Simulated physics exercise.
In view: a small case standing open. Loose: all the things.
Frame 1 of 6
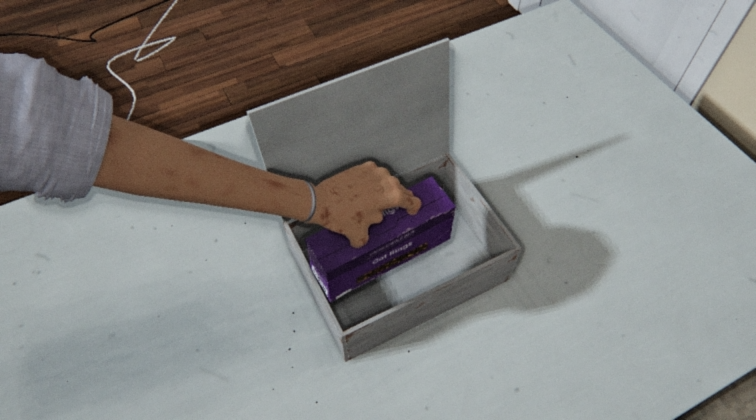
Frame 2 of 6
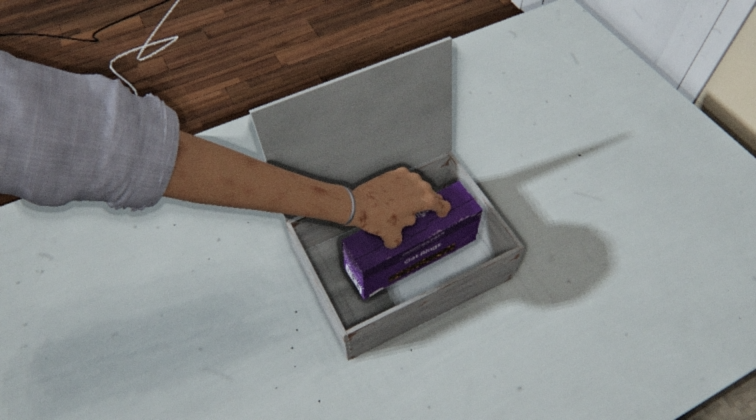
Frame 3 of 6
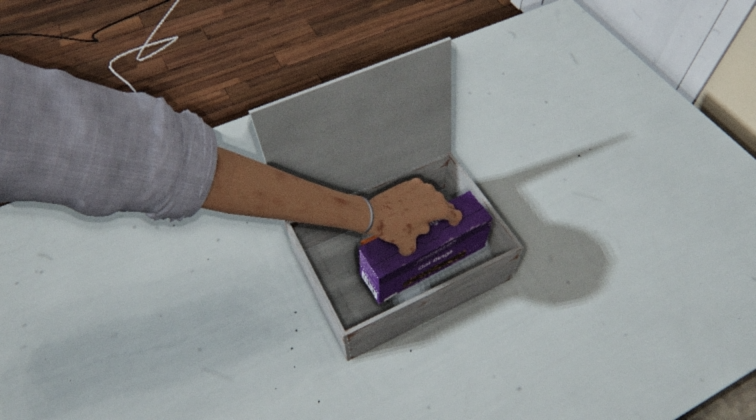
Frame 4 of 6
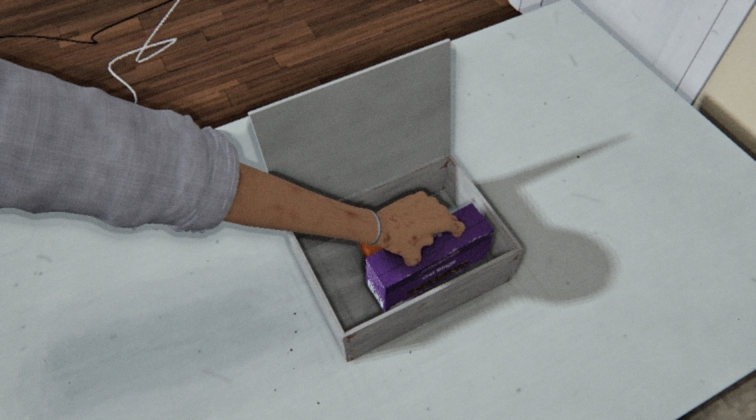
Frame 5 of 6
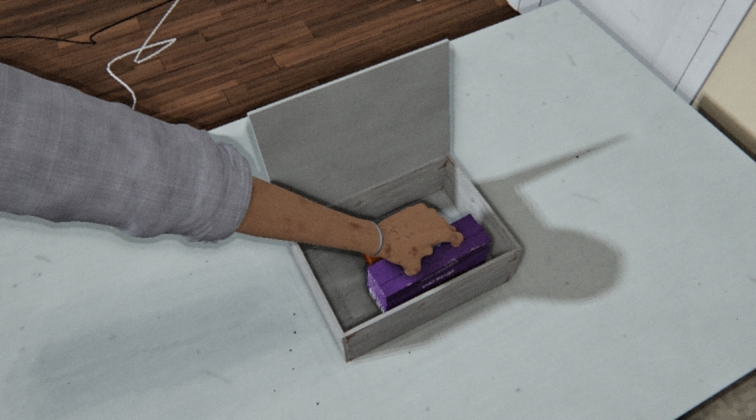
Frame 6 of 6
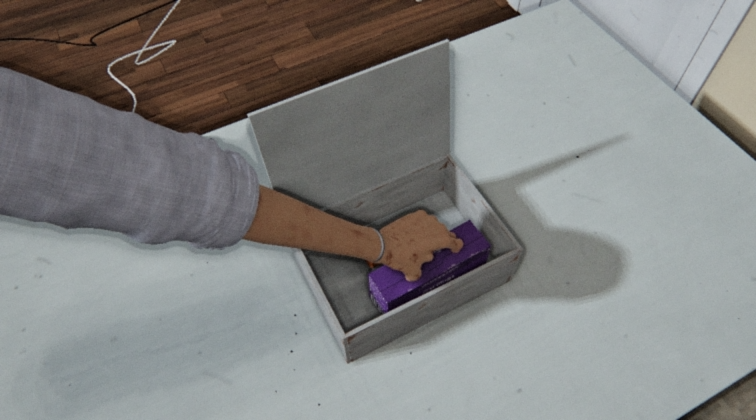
A hand in a gray sleeve held a purple packet over a small open case on a pale table, moved it a little to the right, then lowered it inside, still holding on.
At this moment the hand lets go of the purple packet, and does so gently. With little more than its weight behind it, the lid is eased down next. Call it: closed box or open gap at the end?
Closed box.
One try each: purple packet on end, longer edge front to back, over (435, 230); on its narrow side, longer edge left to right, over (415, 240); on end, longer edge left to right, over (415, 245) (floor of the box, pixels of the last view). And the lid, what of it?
On try one it won't go down; on try two it fits down fine; on try three it won't go down.
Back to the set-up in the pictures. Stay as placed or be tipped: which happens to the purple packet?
Well, it stays just as set.
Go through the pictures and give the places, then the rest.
The first frame shows still above its spot; purple packet (382, 239).
The second frame shows still above its spot; purple packet (413, 239).
The third frame shows still above its spot; purple packet (425, 247).
The fourth frame shows still above its spot; purple packet (429, 257).
The fifth frame shows still above its spot; purple packet (429, 266).
The sixth frame shows put in, still held; purple packet (429, 272).
Then, 1.30 s after the last picture, lid 84° above the rim.
Then, 1.60 s after the last picture, lid 59° above the rim.
Then, 1.80 s after the last picture, lid 32° above the rim.
Then, 2.00 s after the last picture, lid shut.
At rest, lid shut; both in place. Seen from the same camera at the end, purple packet near (429, 272).
